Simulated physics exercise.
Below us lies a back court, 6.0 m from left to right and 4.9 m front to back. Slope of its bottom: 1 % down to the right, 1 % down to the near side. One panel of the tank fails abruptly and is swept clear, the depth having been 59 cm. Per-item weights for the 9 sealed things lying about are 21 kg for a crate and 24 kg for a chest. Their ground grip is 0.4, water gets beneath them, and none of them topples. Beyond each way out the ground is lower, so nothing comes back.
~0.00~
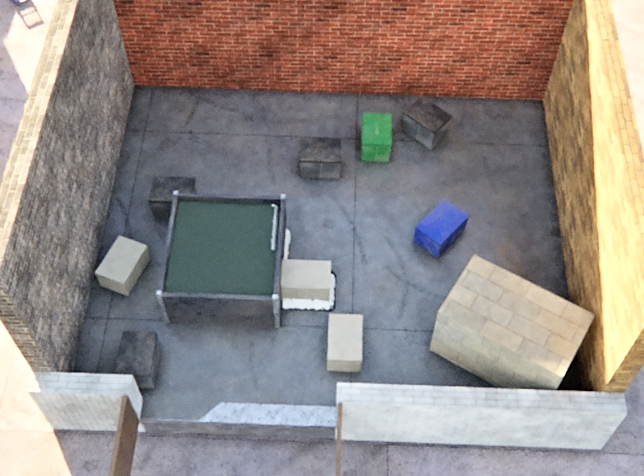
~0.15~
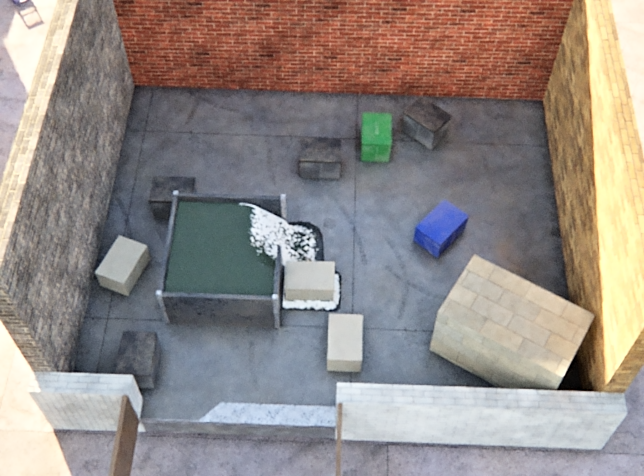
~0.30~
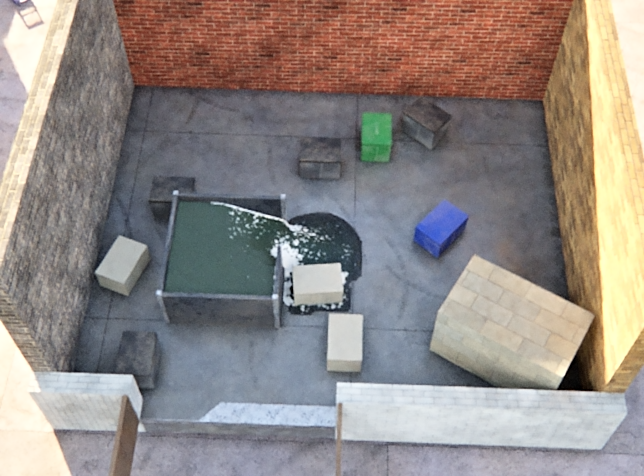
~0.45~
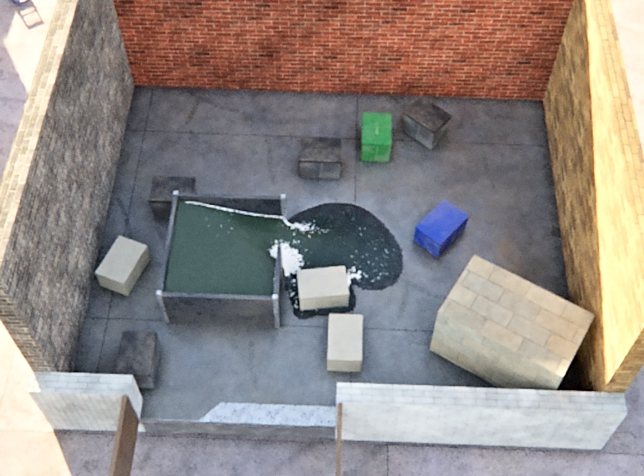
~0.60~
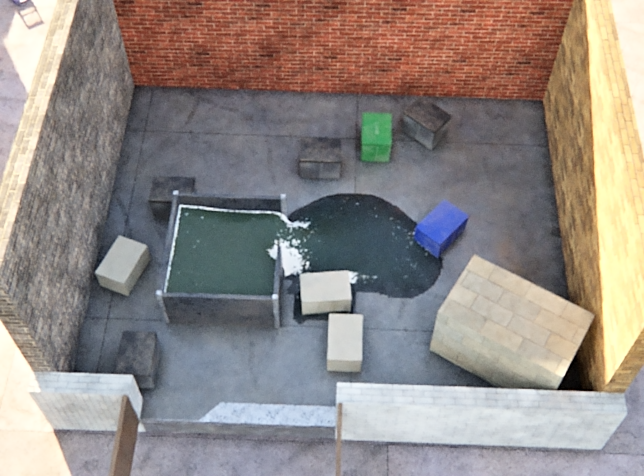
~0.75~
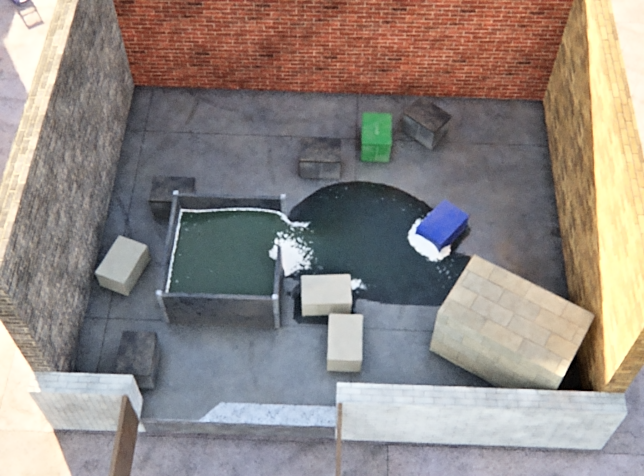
The clip opens on a walled court where a tank of dark green water stands among scattered blocks. Water bursts from the tank's right side in white foam, nudging a pale block slightly right, then spreads across the floor as a dark pool that reaches and foams around the blue crate.
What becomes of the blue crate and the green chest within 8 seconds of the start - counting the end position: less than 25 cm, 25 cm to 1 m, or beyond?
The blue crate ends up far from its start. The green chest ends up close to its start.
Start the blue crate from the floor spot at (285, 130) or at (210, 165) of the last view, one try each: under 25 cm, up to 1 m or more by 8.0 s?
Try one, it keeps its spot; try two, it keeps its spot.
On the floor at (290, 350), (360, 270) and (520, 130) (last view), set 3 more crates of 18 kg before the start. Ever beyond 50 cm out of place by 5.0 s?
From first to last: Does not reach it, surpasses it, surpasses it.
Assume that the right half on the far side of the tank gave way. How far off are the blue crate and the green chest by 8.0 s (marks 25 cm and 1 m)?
Under that change the blue crate would sit tight and the green chest would drift slightly.
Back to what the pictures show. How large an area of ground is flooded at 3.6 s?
Close to 15 m2, I'd say.
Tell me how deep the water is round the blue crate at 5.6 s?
Roughly 10 cm.
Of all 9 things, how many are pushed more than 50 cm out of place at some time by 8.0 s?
Count: 1.
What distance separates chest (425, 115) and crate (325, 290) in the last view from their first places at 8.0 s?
Lab note - net shifts in turn: 0 cm; 30 cm.
After 1.6 s the blue crate is near (513, 215), 0.9 m from its start, aground; the green chest is near (377, 128), 0.0 m from its start, aground; 0 of 9 are out; 0 afloat.
After 3.6 s the blue crate is near (533, 192), 1.3 m from its start, afloat; the green chest is near (377, 128), 0.0 m from its start, aground; 0 of 9 are out; 1 afloat.
After 5.6 s the blue crate is near (534, 141), 1.9 m from its start, afloat; the green chest is near (377, 128), 0.0 m from its start, aground; 0 of 9 are out; 1 afloat.
After 8.0 s the blue crate is near (499, 112), 2.1 m from its start, aground; the green chest is near (377, 128), 0.0 m from its start, aground; 0 of 9 are out; 0 afloat.
